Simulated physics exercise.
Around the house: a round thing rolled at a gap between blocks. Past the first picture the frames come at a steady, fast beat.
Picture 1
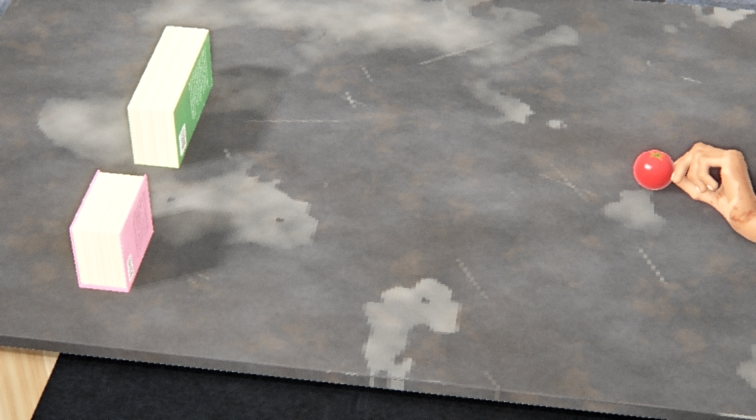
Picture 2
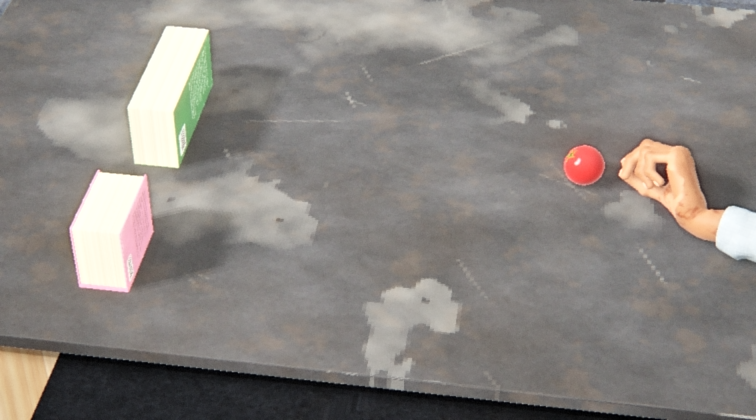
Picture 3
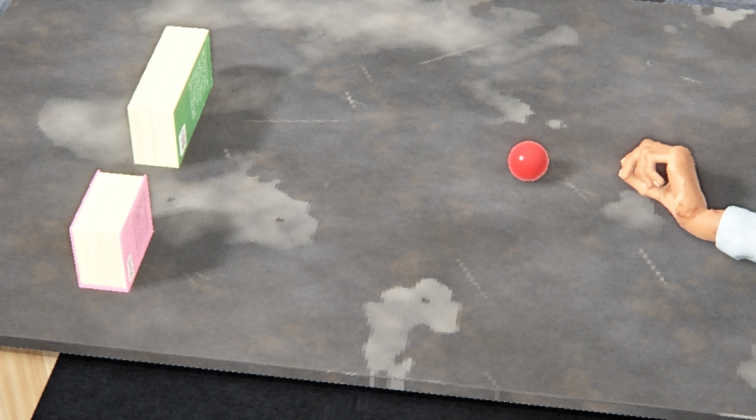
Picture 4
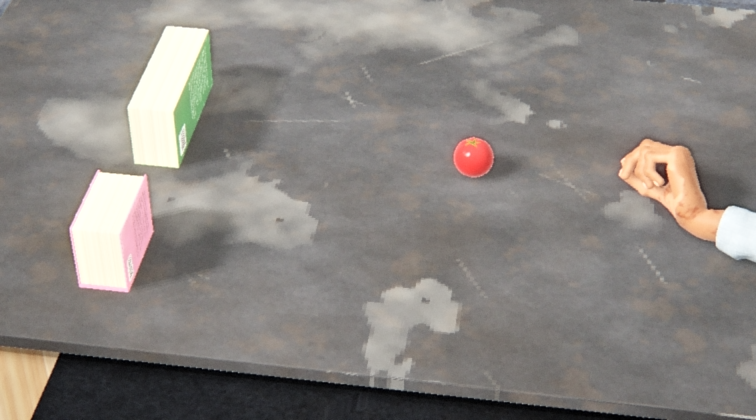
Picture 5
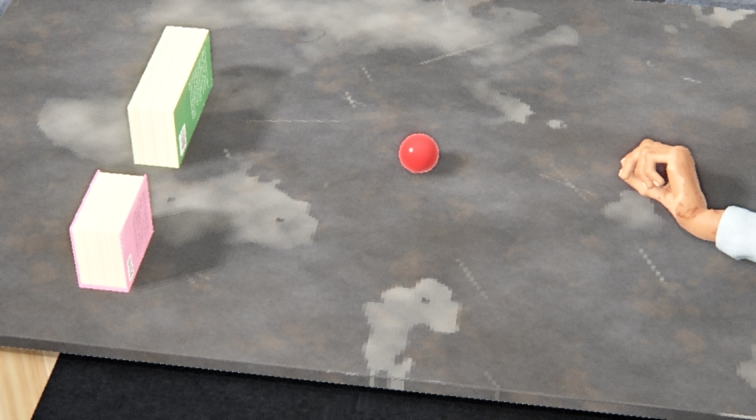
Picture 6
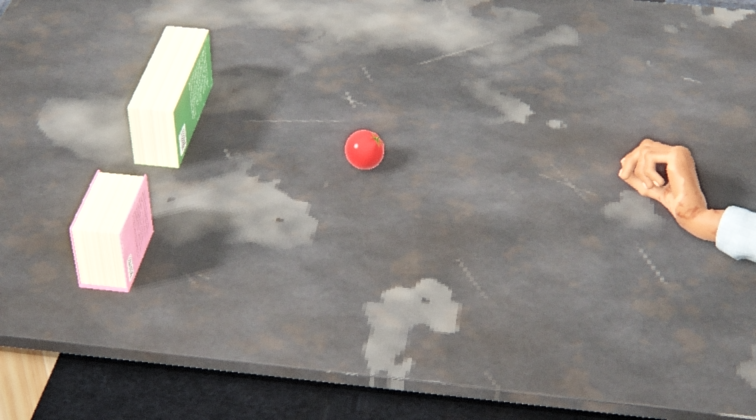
We see a hand at the right release a red tomato, which rolls steadily leftward across a dark, stained tabletop while the hand stays behind; a green book and a pink book stand motionless at the left.
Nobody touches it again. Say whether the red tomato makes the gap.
The red tomato is stopped.
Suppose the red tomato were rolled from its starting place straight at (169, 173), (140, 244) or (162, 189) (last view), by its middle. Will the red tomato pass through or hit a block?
Try by try, it gets between the blocks; is stopped; gets between the blocks.
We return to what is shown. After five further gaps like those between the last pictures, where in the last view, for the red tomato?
At about (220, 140).
Then, 0.50 s past the last view, red tomato coming back near (243, 147).
Finally, the red tomato bounces off.
